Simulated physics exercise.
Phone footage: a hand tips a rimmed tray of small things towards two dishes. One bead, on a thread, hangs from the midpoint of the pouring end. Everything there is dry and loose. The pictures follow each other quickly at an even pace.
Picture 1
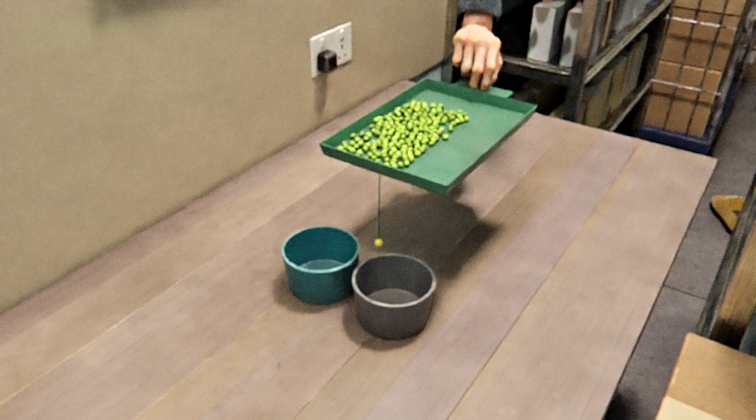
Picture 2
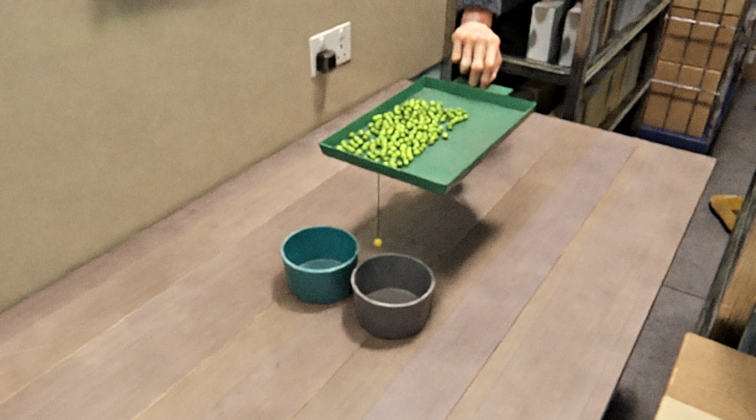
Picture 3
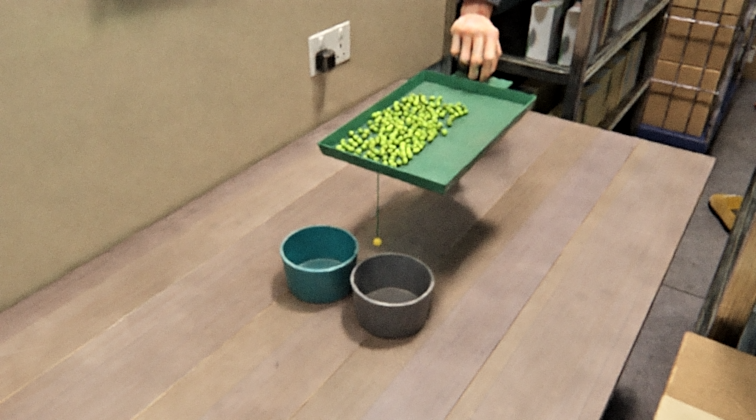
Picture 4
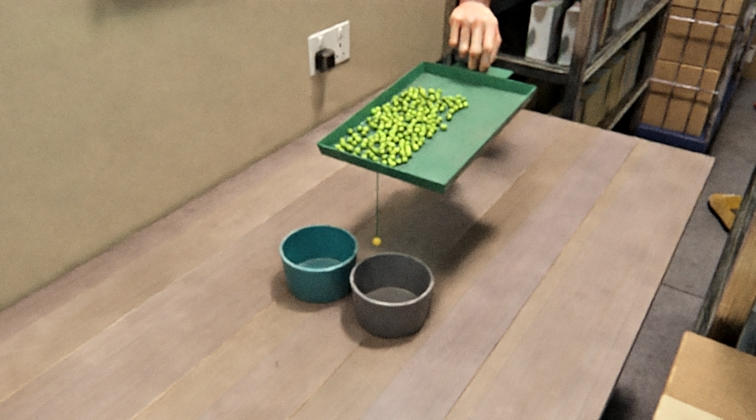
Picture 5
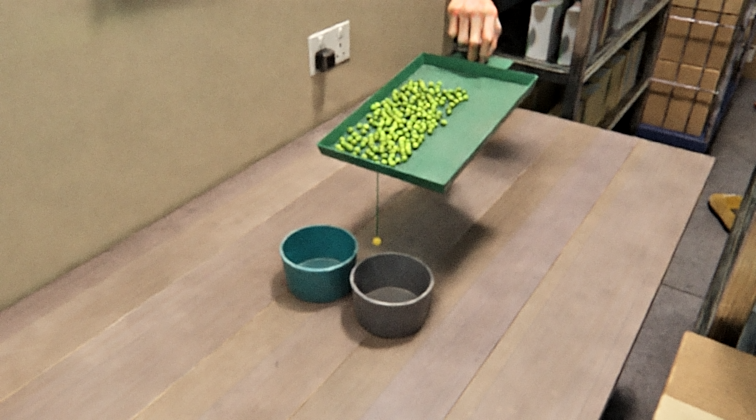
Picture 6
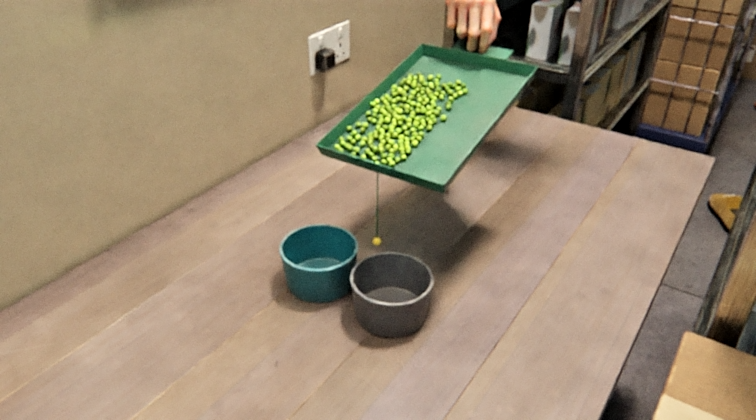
Green tray of small green peas slowly tilting as a hand raises its far end, above teal and grey dishes on a table.
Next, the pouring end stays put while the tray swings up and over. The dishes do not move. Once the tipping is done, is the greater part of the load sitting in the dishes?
It looks like most goes in the dishes, when all's done.
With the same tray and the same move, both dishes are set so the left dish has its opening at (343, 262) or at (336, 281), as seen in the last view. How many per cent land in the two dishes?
It comes to near 60 per cent the first time and near 50 per cent the second time.
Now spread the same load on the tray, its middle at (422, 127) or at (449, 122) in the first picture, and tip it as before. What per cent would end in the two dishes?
The first start gives 80 percent and the second 80 percent.
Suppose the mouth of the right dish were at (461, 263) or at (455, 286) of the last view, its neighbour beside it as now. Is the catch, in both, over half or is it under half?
Placing 1: A minority of it. Placing 2: A minority of it.
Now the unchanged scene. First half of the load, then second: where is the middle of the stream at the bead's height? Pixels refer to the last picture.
First roughly (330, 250), then roughly (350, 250).
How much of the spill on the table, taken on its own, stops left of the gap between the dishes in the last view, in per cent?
Around 80 per cent, give or take.
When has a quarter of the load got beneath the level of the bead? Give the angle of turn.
Close to 100° of tilt at that moment.
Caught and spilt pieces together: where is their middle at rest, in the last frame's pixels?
The centre comes to rest close to (332, 290).
Soon after the last picture, tray tipped steeply; all on the tray.
A little later, tray tipped right over; most on the tray; a stray few in the left dish; about a quarter in the air.
Later still, tray tipped past a quarter turn; about a quarter in the right dish; about half in the left dish; about a quarter outside both.
At rest, tray tipped past a quarter turn; about a quarter in the right dish; about half in the left dish; about a quarter outside both.
